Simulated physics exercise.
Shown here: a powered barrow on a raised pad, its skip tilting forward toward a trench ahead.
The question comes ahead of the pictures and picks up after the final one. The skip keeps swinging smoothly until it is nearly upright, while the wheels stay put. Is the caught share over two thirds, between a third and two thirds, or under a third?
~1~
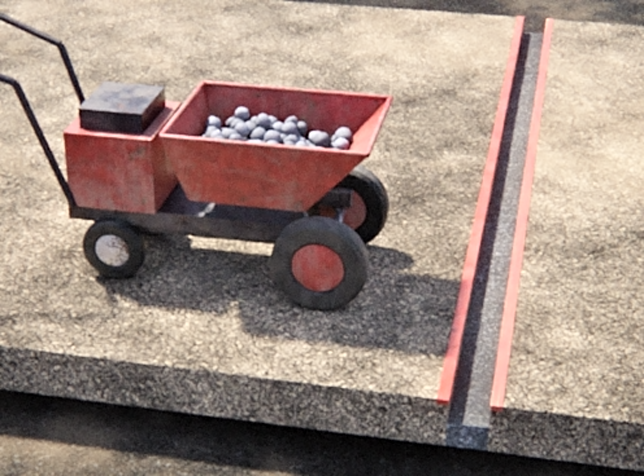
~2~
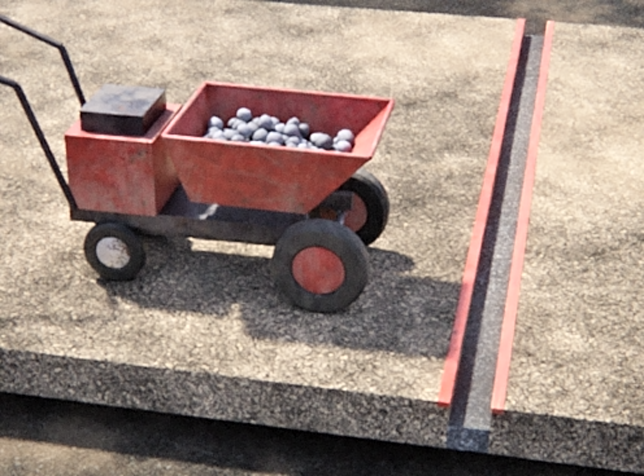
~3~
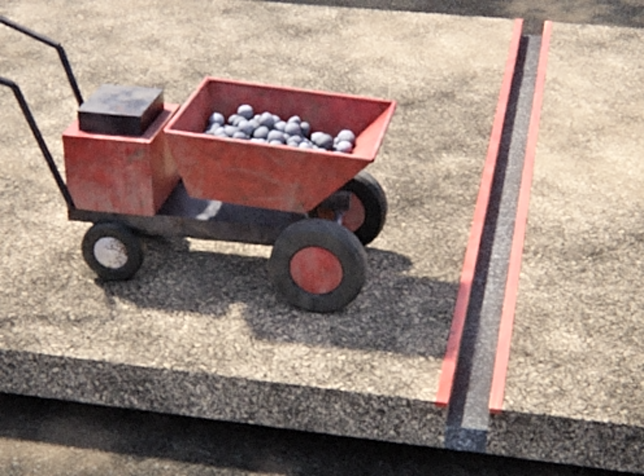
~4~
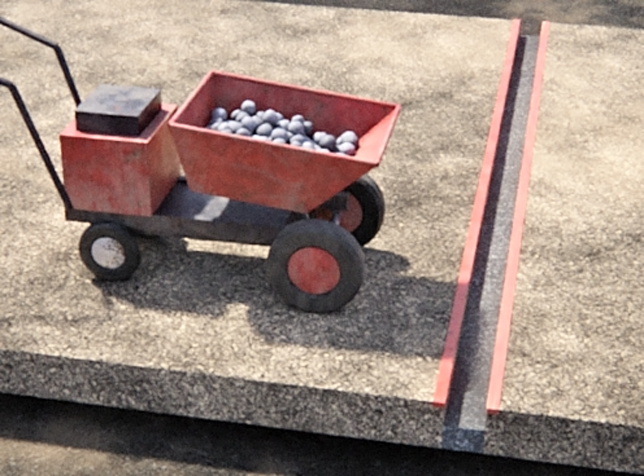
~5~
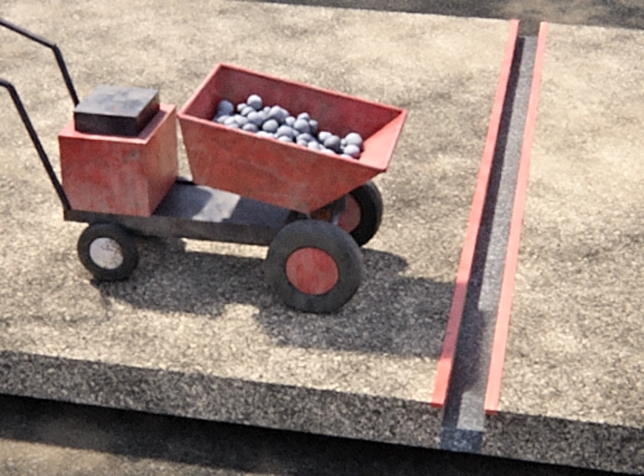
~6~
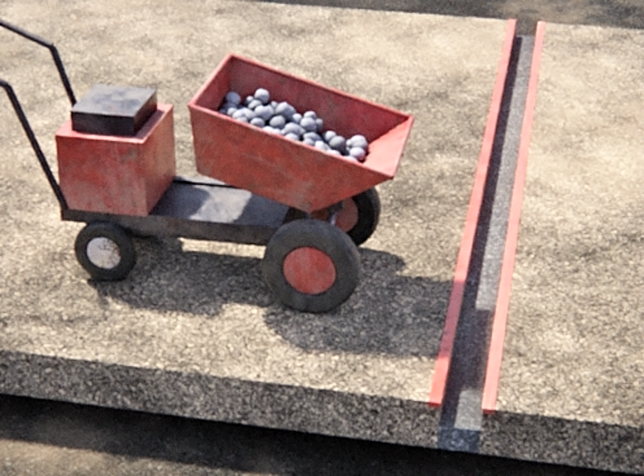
What ends in the trench is going to be one-third to two-thirds of the load.
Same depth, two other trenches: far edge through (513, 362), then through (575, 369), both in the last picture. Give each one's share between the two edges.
The first try comes to close to 70 per cent, the next to 90 per cent.
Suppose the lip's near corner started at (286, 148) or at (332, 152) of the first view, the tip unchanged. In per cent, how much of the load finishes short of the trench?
It comes out near 60 in a hundred for the first and near 30 in a hundred for the second.
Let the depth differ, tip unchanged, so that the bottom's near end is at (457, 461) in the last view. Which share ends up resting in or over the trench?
Something close to 70 per cent.
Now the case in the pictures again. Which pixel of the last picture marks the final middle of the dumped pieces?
Roughly at (491, 289), give or take.
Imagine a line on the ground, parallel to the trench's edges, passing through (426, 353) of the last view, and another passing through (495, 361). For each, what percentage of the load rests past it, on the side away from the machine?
In order: 80 percent, then 20 percent.
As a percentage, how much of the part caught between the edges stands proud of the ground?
My guess is some 40 per cent.
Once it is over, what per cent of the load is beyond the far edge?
Roughly 25 in a hundred.
Soon after the last picture, skip tipped steeply; all in the skip.
A little later, skip tipped right over; most in the skip; a stray few short of the trench; about a quarter in or heaped over the trench; a stray few beyond it.
Later still, skip tipped right over; about a quarter in the skip; a stray few short of the trench; about half in or heaped over the trench; about a quarter beyond it.
At rest, skip tipped right over; about a quarter in the skip; a small part short of the trench; about half in or heaped over the trench; about a quarter beyond it.
